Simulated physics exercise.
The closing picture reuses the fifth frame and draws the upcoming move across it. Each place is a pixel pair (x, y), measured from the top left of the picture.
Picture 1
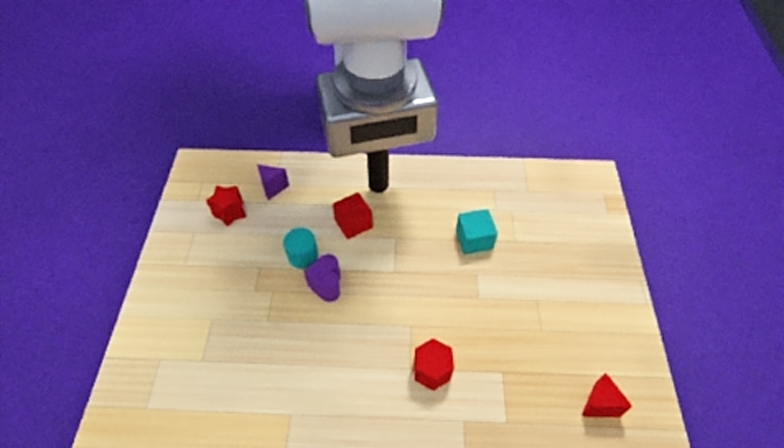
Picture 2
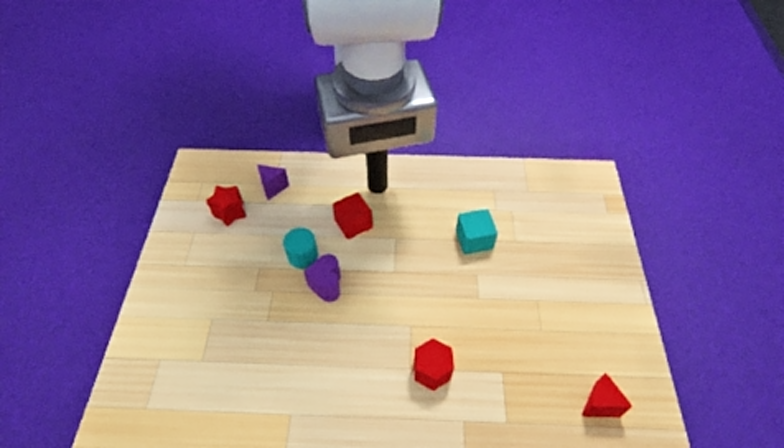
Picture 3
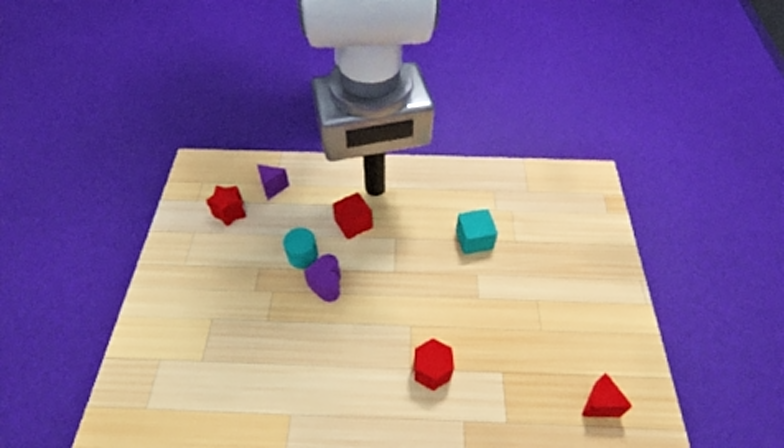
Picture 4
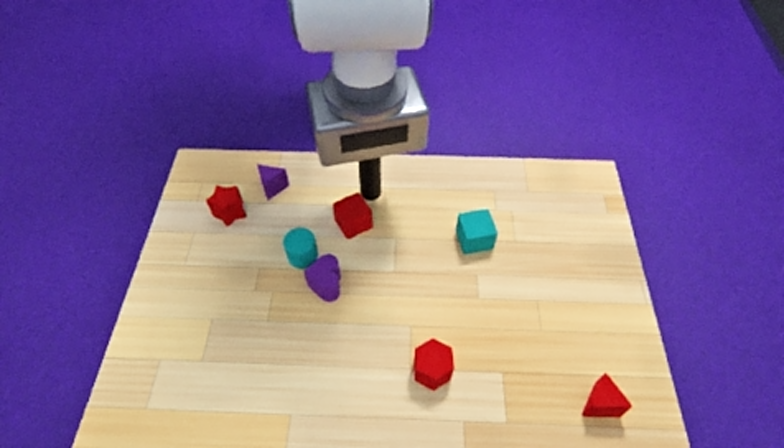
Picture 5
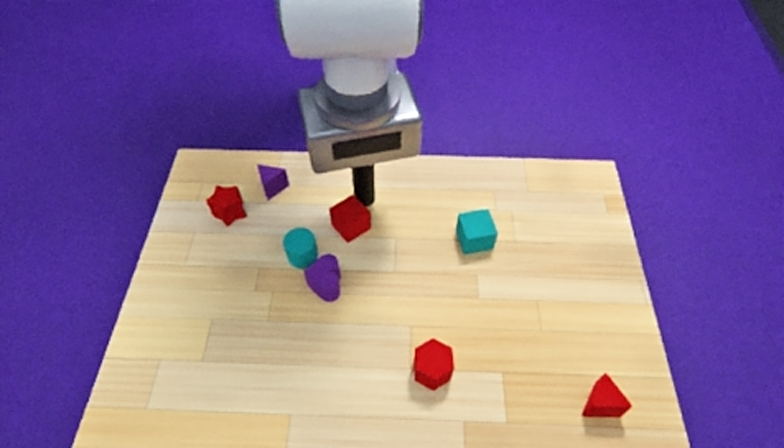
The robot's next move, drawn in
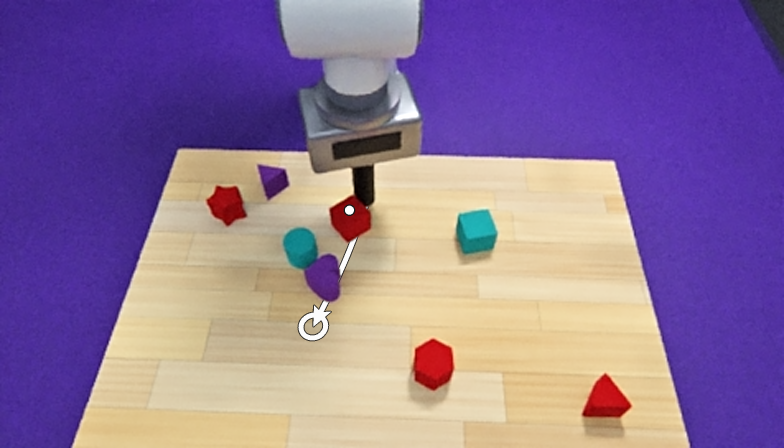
A white and grey robot arm with a black rod hangs over a light wooden board on a purple surface, seen from above at an angle by a still camera. A red star, purple triangle, turquoise cylinder, purple heart and red cube sit left of centre, with a turquoise cube and two red blocks farther right. The rod drifts slightly left and down, then barely nudges the red cube.
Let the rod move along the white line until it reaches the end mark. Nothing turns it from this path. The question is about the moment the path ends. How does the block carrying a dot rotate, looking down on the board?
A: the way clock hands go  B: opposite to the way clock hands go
I choose A.
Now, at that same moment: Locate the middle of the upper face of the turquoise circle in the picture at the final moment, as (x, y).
At roughly (279, 245).
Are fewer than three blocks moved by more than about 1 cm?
No
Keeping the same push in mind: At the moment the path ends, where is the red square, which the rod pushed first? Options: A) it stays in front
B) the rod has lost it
I choose B.
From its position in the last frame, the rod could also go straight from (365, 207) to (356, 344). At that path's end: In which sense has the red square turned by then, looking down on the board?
Clockwise, looking down.
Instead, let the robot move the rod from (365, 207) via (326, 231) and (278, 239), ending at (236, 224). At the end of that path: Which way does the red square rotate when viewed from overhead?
It goes anticlockwise.
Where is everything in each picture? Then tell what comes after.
In the first picture, rod's lower end at (379, 185); turquoise circle at (299, 240); purple heart block at (324, 271); red square at (352, 207).
In the second picture, rod at (378, 186); blocks still.
In the third picture, rod at (375, 188); blocks still.
In the fourth picture, rod at (371, 193); blocks still.
In the fifth picture, rod at (365, 199); turquoise circle at (299, 240); purple heart block at (324, 271); red square at (349, 210).
Drawn move, from (365, 207) over (344, 263) to (313, 326); the dot is on the red square.
The first path, step by step. One third of the way, rod at (351, 237); turquoise circle at (292, 243); purple heart block at (318, 280), turned 20° anticlockwise; red square at (327, 245), turned 15° clockwise.
Two thirds of the way, rod at (334, 277); turquoise circle at (279, 245); purple heart block at (311, 289), turned 60° anticlockwise; red square at (307, 258), turned 55° clockwise.
At the end, rod at (312, 320); turquoise circle at (279, 245); purple heart block at (284, 316); red square at (307, 258), turned 55° clockwise.
